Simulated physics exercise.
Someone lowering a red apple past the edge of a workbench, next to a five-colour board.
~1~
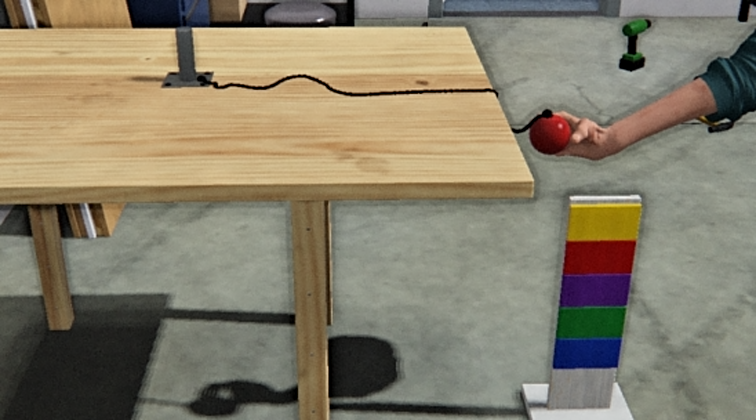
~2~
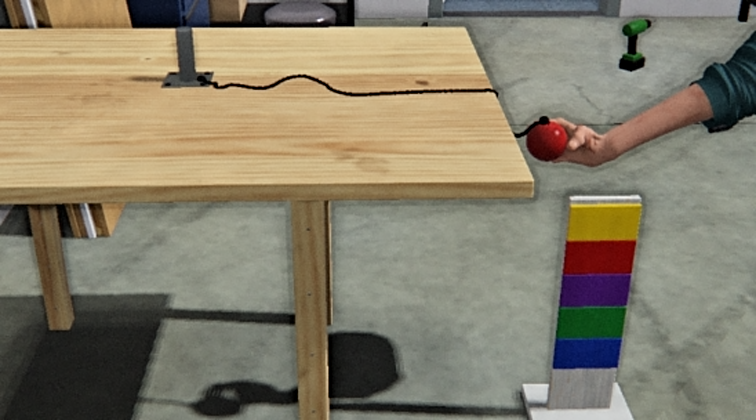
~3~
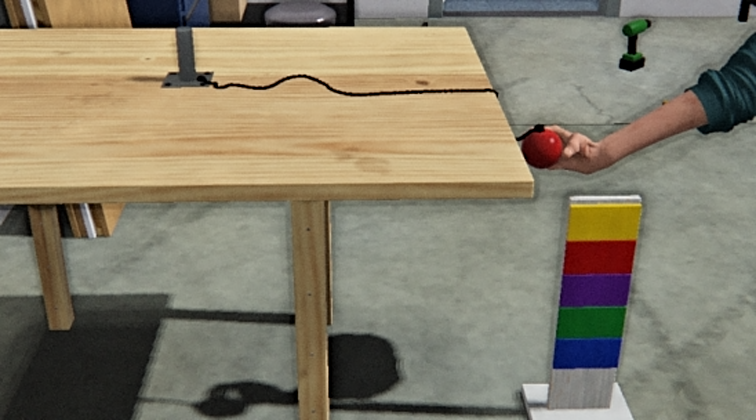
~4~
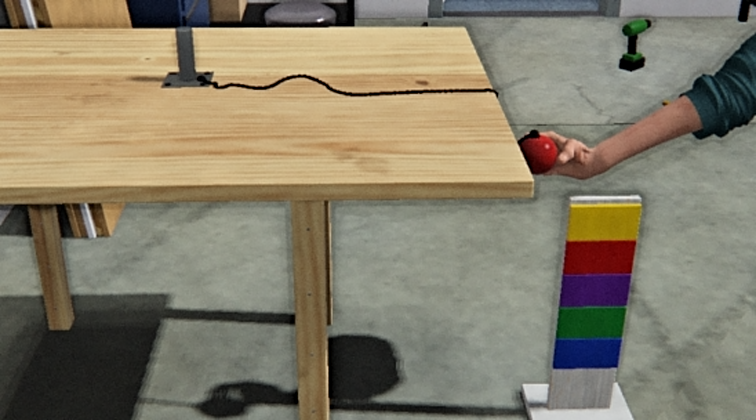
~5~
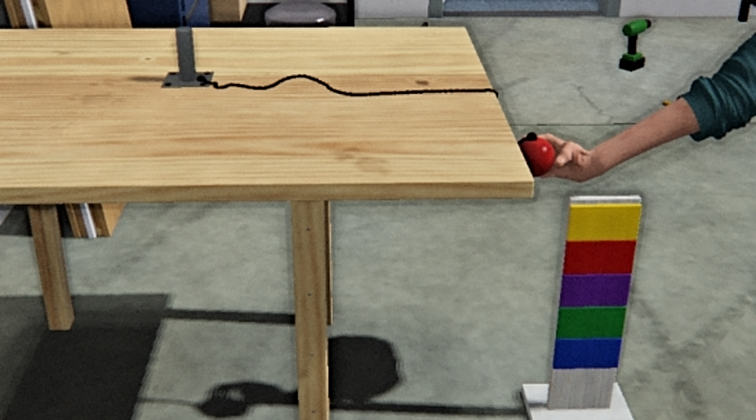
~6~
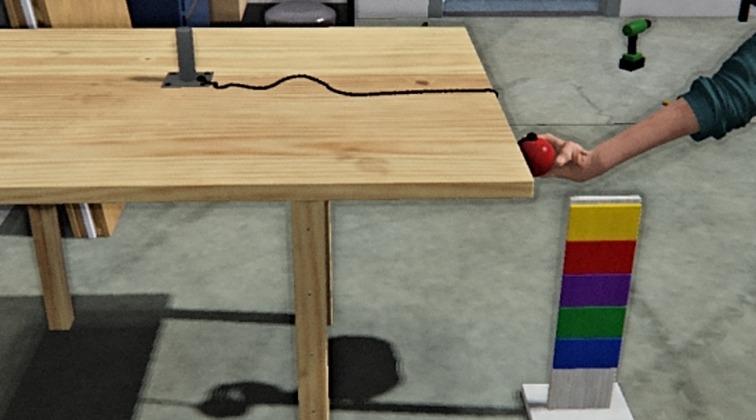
A red apple tied to a dark cord, held by a hand, moved slightly down and left to the table's right edge, then stayed still there above a color-striped board.
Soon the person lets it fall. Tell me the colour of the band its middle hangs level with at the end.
Red.
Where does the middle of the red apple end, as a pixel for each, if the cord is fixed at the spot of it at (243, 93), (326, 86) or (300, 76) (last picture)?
Pixel places, try by try: (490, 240), (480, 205), (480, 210).
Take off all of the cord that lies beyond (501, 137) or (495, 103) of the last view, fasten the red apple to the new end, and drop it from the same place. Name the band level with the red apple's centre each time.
Taking them in turn, you'd get yellow, then no band.
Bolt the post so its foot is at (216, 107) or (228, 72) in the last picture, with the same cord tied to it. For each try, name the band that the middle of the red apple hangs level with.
Result per try, in order: Purple / purple.
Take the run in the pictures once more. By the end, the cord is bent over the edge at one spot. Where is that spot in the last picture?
It sits at about (428, 92).
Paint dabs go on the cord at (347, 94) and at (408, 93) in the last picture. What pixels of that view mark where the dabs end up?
Final positions are (416, 85) and (476, 87), in that order.
Early on, apple near (471, 231); level with yellow.
Midway, apple near (495, 246); level with red.
Finally, apple near (490, 249); level with red. The red one.
